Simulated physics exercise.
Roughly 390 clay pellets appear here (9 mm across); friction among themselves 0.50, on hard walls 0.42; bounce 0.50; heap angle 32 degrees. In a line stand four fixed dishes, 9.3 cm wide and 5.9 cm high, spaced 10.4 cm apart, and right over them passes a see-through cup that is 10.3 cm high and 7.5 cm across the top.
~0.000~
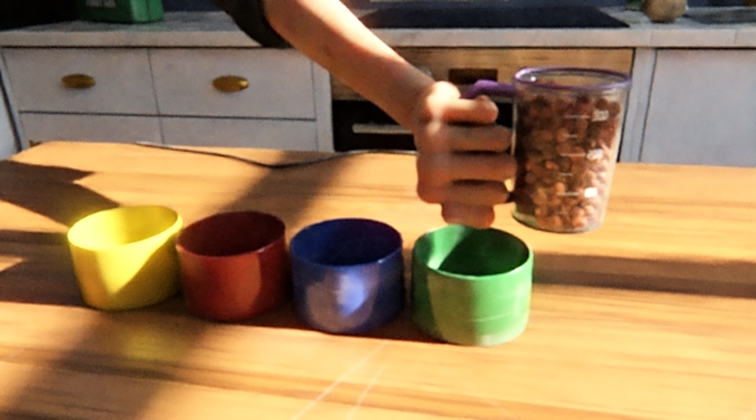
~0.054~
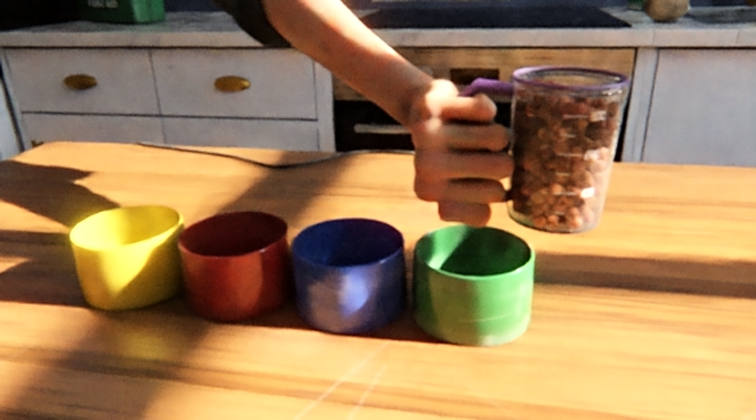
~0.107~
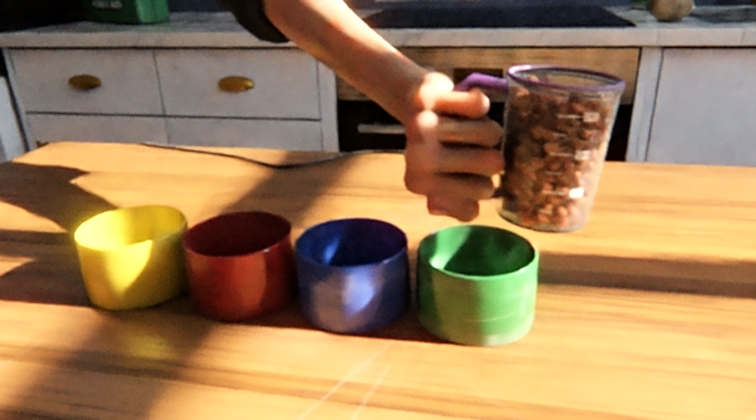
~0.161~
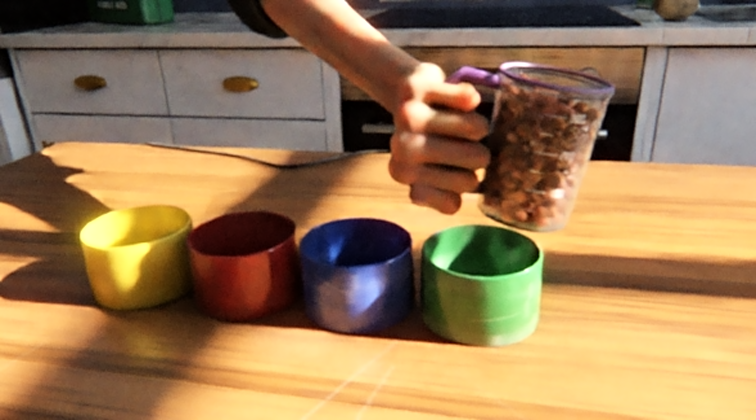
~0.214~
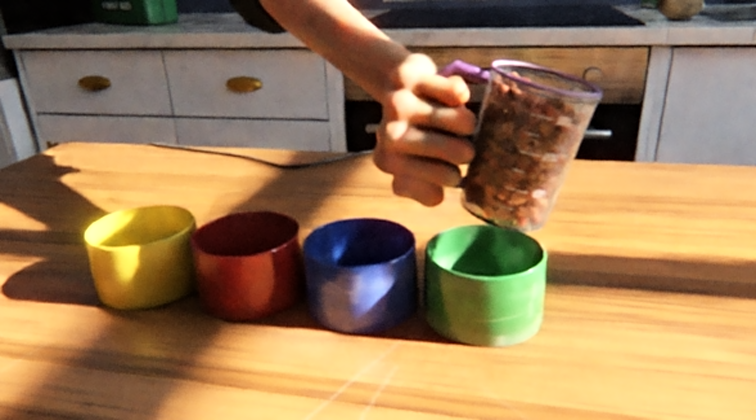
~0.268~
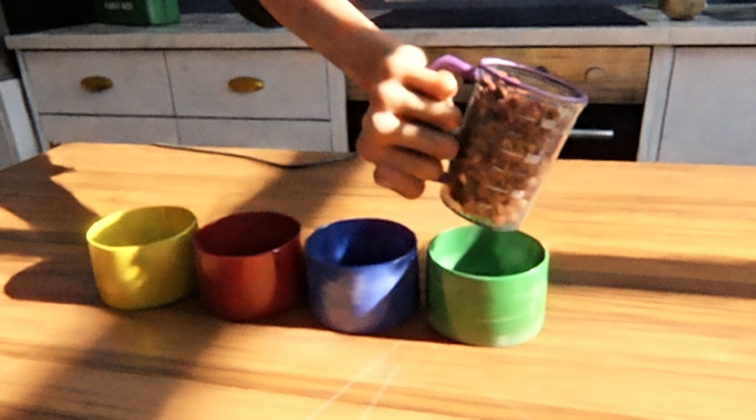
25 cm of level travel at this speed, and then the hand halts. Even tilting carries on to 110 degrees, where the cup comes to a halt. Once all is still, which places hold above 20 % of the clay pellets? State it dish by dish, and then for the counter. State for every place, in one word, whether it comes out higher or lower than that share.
Red: Lower, blue: Higher, green: Lower, yellow: Lower, counter: Lower.
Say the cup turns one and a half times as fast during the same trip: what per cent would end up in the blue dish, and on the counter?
Result - blue dish: 90; counter: 0.
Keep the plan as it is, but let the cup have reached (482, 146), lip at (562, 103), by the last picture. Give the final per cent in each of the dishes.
You'd end up with red at 0, blue at 100, green at 0 and yellow at 0.
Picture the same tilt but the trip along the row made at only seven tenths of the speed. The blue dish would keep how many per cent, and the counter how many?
Blue: 90; counter: 0.
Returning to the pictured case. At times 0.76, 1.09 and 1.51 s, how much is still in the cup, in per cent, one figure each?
Around 100 per cent at the first moment, 95 at the second and 50 at the third.
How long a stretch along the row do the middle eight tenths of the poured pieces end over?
I'd put it near 6 cm.
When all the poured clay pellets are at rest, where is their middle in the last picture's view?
Centre at rest: Approx. (358, 266) px.
After 0.76 s, tilt 62 degrees; cup holds 100 %.
After 1.09 s, tilt 91 degrees; cup holds 95 %, blue 5 %.
After 1.51 s, tilt 110 degrees; cup holds 50 %, blue 45 %.
In the end, at 3.2 s, red 0 %, blue 100 %, green 0 %, yellow 0 %, counter 0 %.
